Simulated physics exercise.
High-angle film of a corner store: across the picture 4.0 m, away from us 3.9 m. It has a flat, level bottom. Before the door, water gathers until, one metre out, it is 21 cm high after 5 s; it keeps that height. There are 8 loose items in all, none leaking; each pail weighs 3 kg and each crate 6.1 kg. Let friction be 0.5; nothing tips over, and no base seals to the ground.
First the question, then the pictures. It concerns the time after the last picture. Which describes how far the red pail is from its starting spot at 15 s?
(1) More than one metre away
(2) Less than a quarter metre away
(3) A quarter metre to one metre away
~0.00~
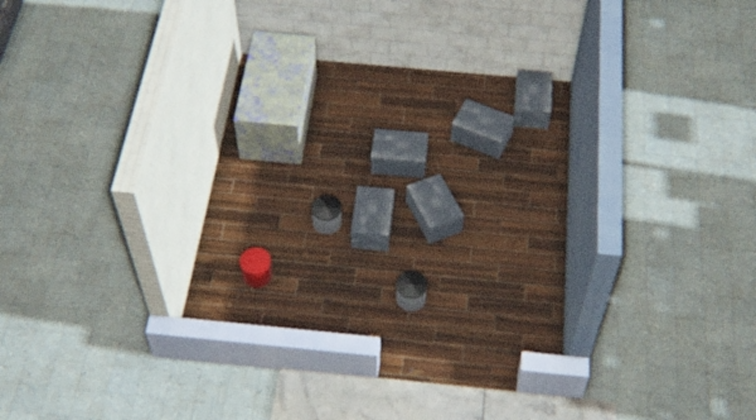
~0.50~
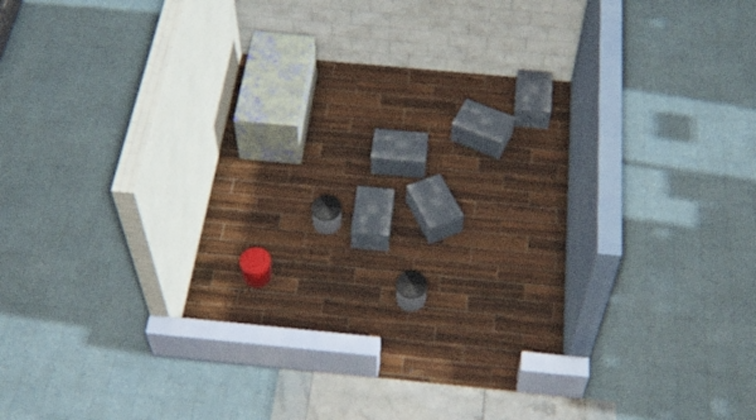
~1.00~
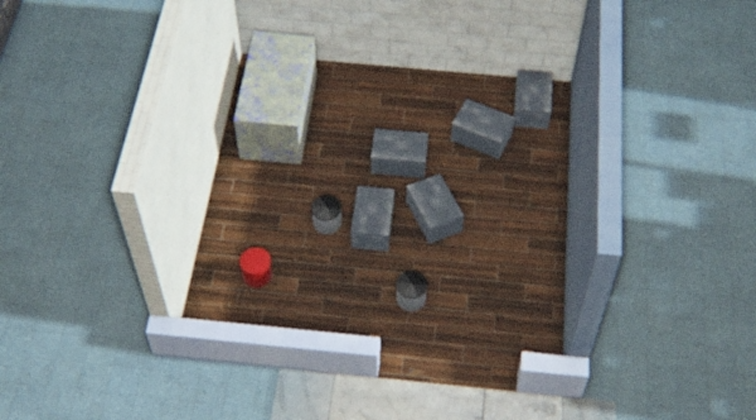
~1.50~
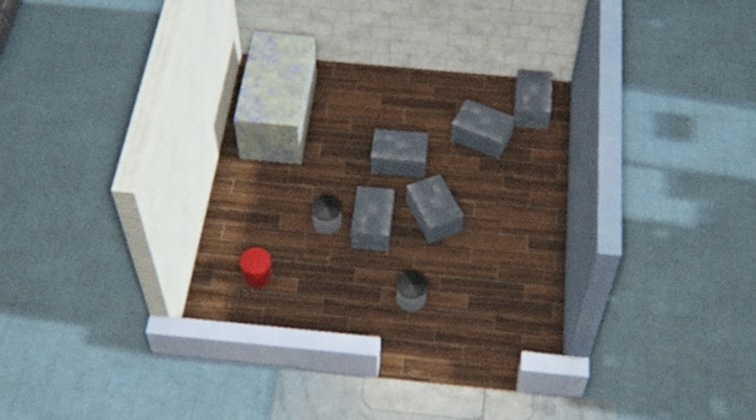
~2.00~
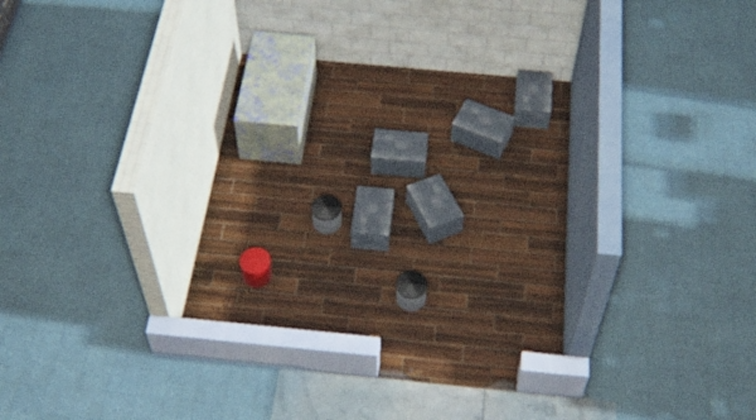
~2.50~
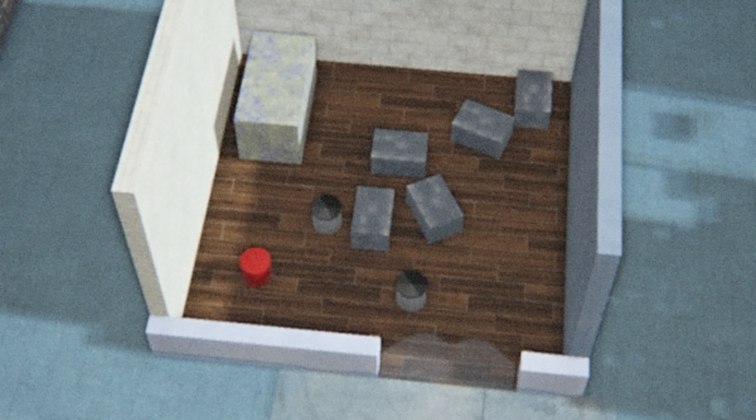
(1) More than one metre away.
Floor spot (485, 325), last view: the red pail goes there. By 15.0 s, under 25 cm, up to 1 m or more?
It goes a long way.
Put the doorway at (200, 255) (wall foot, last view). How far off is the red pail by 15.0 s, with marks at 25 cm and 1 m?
So the red pail is well away by then.
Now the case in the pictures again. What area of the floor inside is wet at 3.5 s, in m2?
About 1.5 m2.
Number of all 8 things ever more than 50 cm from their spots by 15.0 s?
8 of them.
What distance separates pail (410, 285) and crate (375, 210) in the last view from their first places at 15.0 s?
Respectively 100 and 150 centimetres.
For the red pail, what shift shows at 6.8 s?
Close to 0 cm.
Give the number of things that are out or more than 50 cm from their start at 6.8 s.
The number I get is 5.
After 3.5 s the red pail is near (255, 261), 0.0 m from its start, aground; 0 afloat.
After 6.8 s the red pail is near (255, 261), 0.0 m from its start, aground; 3 afloat.
After 11.0 s the red pail is near (259, 285), 0.3 m from its start, afloat; 8 afloat.
After 15.0 s the red pail is near (452, 162), 2.4 m from its start, afloat; 8 afloat.
